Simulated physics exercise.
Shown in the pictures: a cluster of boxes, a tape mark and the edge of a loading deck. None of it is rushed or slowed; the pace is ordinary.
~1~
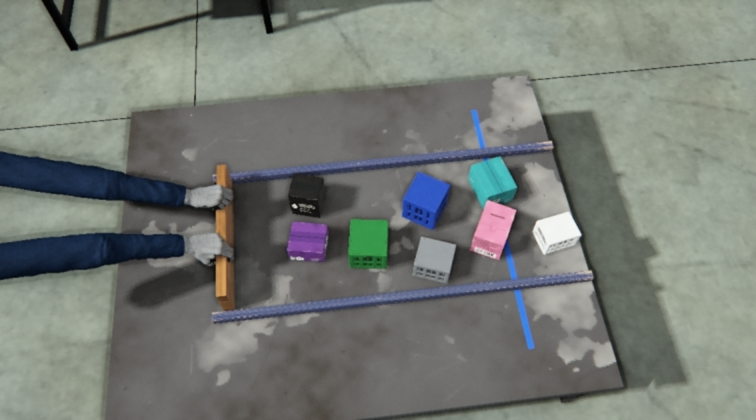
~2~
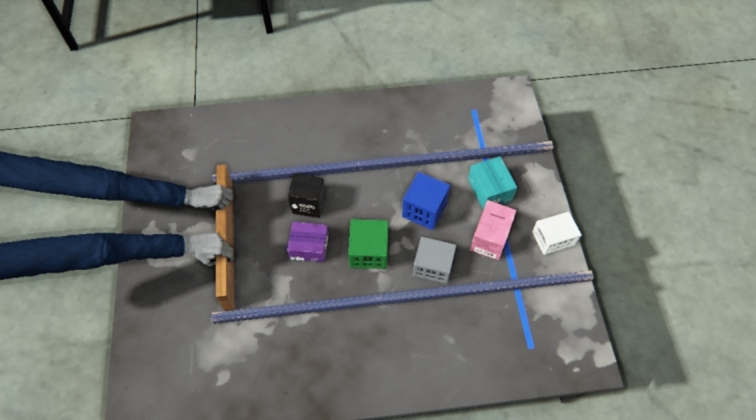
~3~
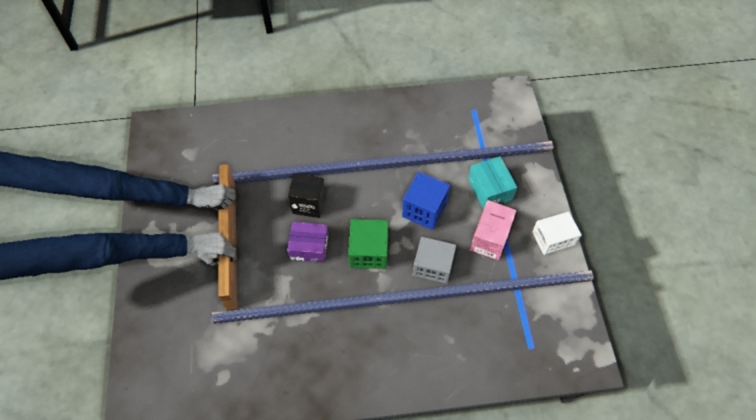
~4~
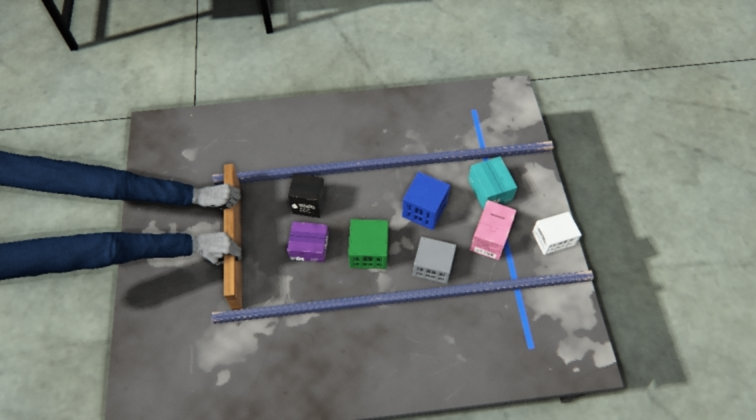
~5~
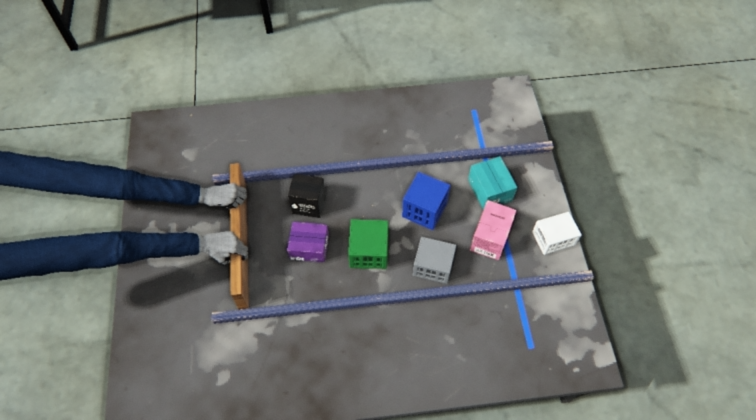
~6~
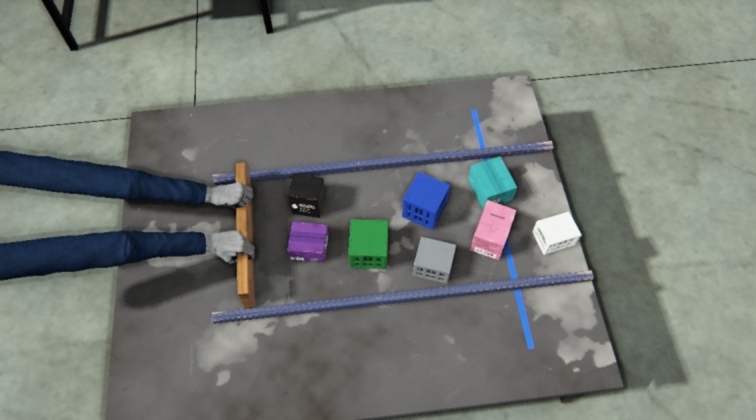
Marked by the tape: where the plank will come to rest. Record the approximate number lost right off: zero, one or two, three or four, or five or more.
Number lost: Three or four.
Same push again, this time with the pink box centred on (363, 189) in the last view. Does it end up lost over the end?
Placed like that, it is still there afterwards.
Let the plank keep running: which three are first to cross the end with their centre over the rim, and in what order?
Sequence: The white crate, the pink box, the grey crate.
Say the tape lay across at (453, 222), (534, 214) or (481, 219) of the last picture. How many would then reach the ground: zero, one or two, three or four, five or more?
In order: Zero; at least five; 1 or 2.
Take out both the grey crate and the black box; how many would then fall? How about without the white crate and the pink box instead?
First 2, then 1.
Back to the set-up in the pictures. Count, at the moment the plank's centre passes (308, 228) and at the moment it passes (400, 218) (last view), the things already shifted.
2 at one spot and 6 at the other.
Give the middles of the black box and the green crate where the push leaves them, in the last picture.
They end up close to (507, 171) and (561, 235).
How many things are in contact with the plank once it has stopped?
2 in contact.
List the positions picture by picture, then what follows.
In the first picture, white crate (556, 233); turquoise parcel (492, 184); pink box (493, 230); plank (225, 236); tape (500, 217).
In the second picture, turquoise parcel (492, 184); grey crate (434, 260).
In the third picture, pink box (493, 231); black box (307, 196).
In the fourth picture, white crate (556, 233); plank (233, 236).
In the fifth picture, turquoise parcel (492, 184); purple parcel (309, 242).
In the sixth picture, white crate (556, 233); turquoise parcel (492, 184); pink box (493, 231); plank (245, 234); tape (500, 217).
A little later, none off yet; white crate at rest near (556, 233); turquoise parcel at rest near (492, 184); pink box at rest near (493, 231).
When it is over, the number that fall off is three or four; down, grey crate, pink box and white crate.
